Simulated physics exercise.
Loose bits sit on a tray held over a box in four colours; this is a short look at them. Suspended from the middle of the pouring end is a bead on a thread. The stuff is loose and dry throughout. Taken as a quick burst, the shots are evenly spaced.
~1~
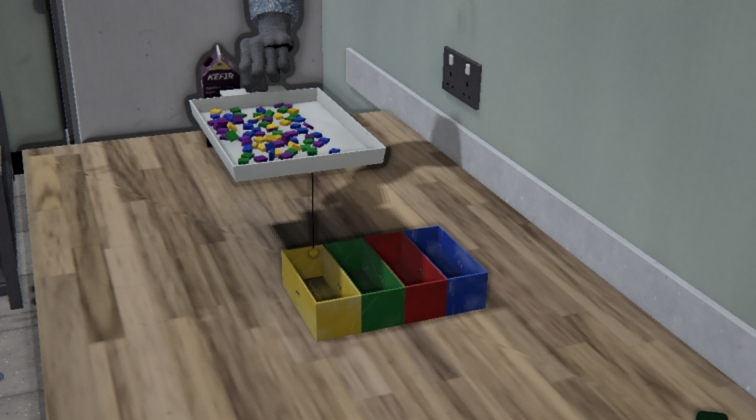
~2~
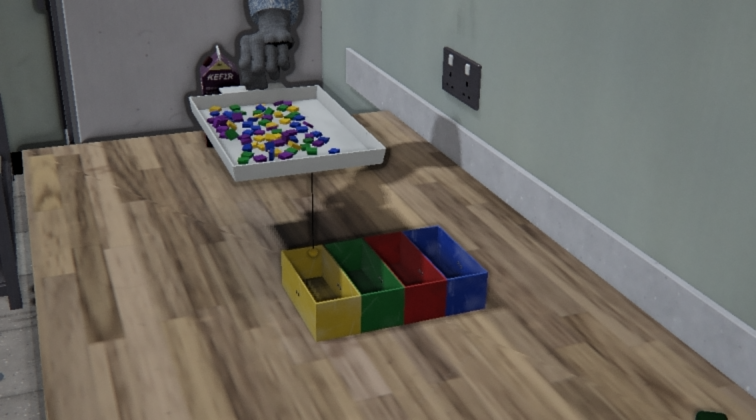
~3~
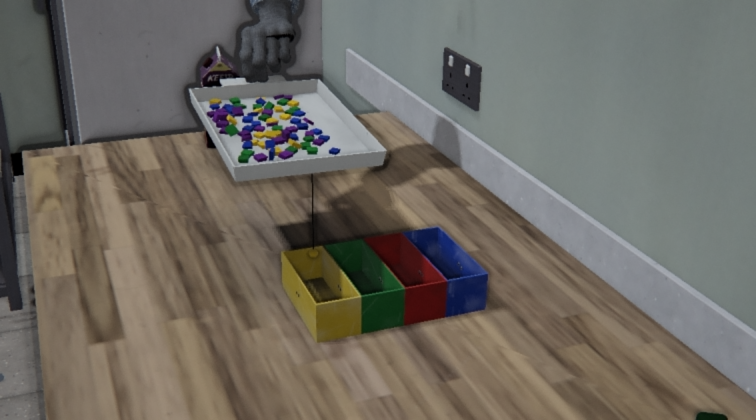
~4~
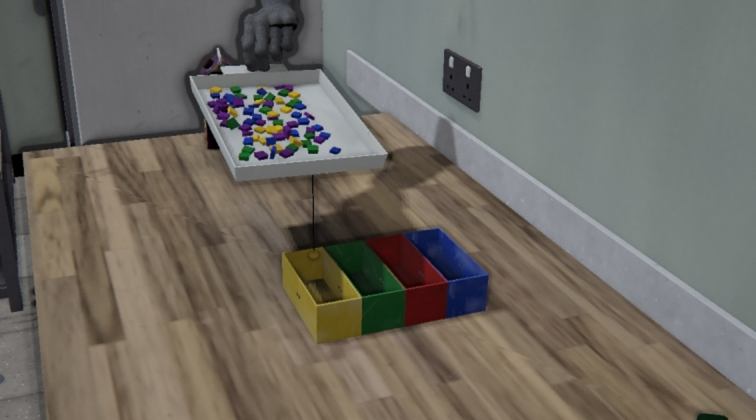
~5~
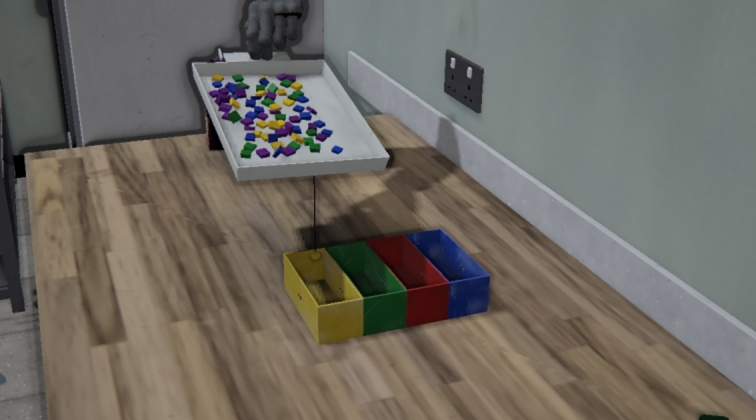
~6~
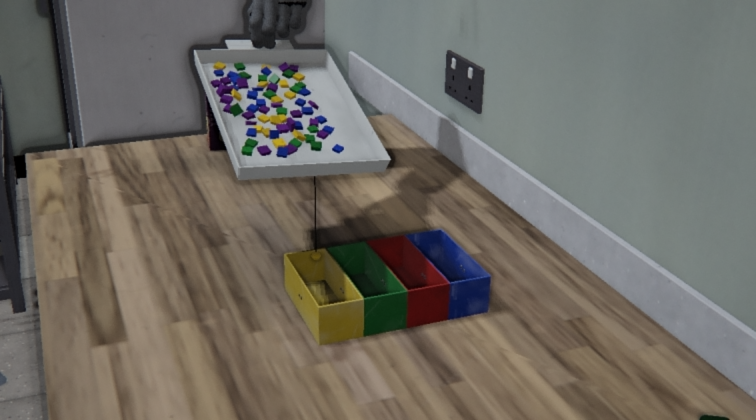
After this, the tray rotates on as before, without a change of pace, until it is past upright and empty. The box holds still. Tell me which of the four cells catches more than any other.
I would say the green cell.
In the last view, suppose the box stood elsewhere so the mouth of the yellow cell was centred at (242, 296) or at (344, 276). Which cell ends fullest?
The answer is blue for the first try and the green one for the second.
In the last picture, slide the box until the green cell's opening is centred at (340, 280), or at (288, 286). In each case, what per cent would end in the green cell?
Trial 1 about 30 %, trial 2 about 10 %.
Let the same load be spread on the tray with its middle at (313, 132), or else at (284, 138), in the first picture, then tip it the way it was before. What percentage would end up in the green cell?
Close to 50 in a hundred, then close to 50 in a hundred.
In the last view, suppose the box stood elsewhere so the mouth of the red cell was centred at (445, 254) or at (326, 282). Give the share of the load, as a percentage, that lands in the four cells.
Around 70 per cent for the first position, around 80 per cent for the second.
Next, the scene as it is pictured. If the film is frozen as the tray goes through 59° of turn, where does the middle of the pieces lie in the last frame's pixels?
In the last view the centre sits at roughly (329, 142).
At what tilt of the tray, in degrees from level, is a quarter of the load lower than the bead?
Approx. reading: About 110°.
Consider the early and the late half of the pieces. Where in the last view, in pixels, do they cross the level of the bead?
(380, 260), then (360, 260).
Shortly afterwards, tray tipped steeply; the whole lot on the tray.
Next, tray tipped right over; the bulk on the tray; a little in the green cell; a little in the red cell; only a few in the yellow cell.
Some moments later, tray tipped past a quarter turn; near half in the green cell; near a quarter in the red cell; near a quarter in the yellow cell; a little falling or outside the box.
In the end, tray tipped past a quarter turn; near half in the green cell; near a quarter in the red cell; near a quarter in the yellow cell; none at all in the blue cell; a little outside the box.
